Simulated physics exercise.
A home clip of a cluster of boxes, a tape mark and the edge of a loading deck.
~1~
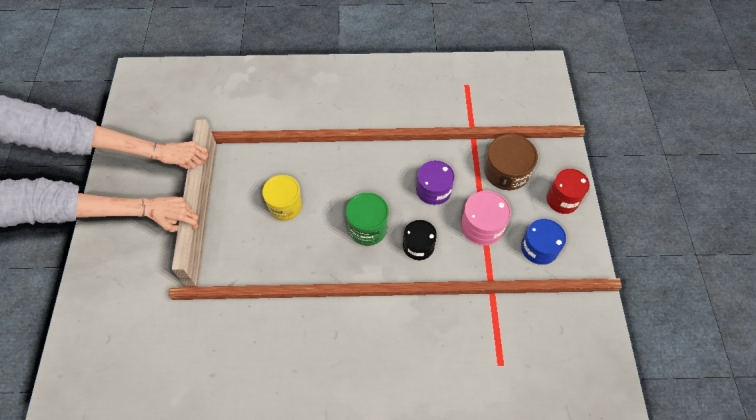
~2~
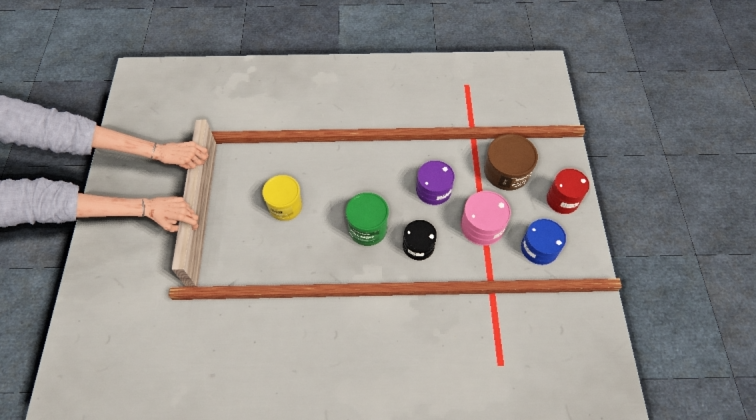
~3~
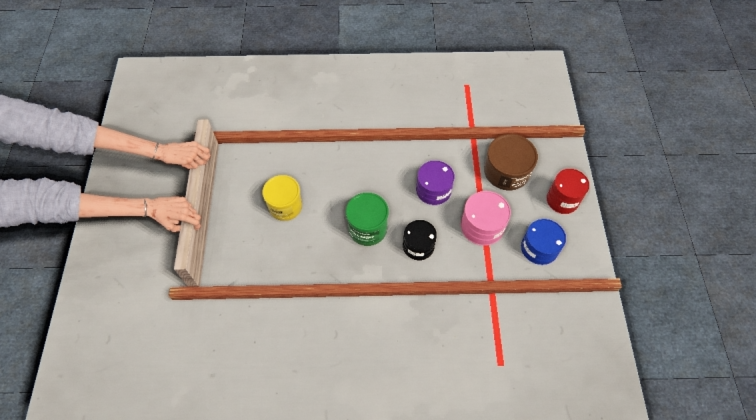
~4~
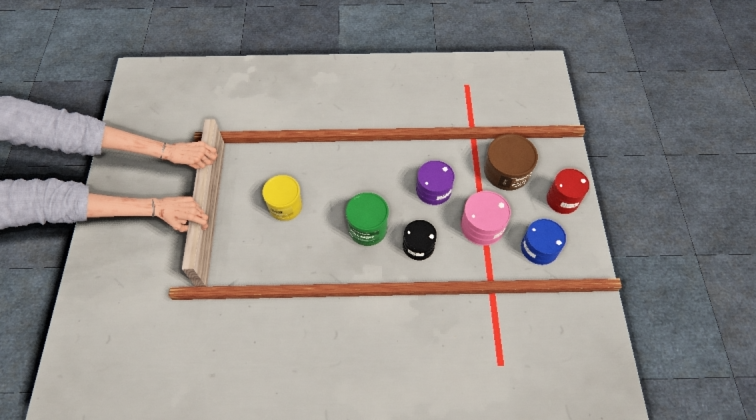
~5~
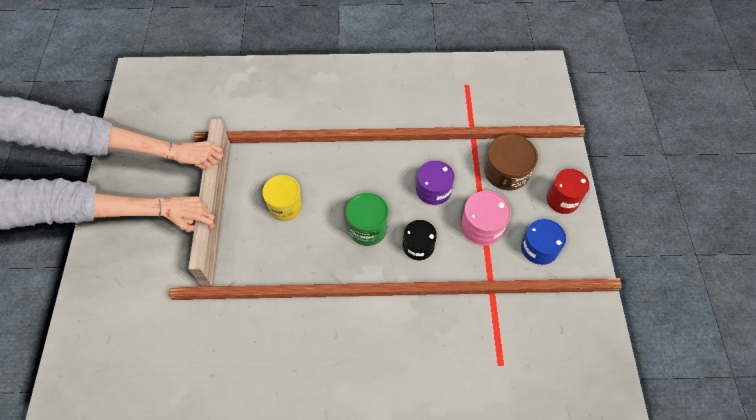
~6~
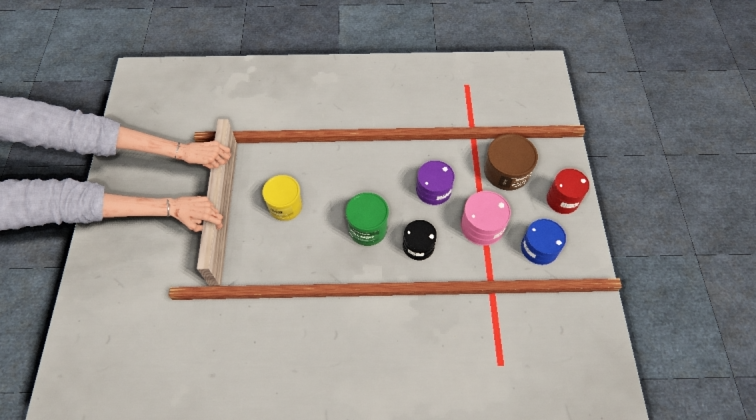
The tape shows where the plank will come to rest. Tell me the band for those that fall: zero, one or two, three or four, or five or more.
As it turns out, the number that fall off is zero.
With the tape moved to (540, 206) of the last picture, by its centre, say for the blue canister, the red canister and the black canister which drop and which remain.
The blue canister remains up; the red canister drops off; the black canister does not fall.
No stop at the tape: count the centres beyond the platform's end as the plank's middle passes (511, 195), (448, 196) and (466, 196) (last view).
Past the end: 0, 0 and 0.
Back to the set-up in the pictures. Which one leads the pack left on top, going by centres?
The red canister ends nearest.
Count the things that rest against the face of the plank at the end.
The number is 3.
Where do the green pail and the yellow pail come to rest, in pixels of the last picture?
First (507, 223), then (500, 191).
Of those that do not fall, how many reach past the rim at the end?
0 of them.
Soon after, none off yet; red canister at rest near (568, 192); blue canister at rest near (543, 242); brown pail at rest near (510, 163).
In the end, the number that fall off is zero.
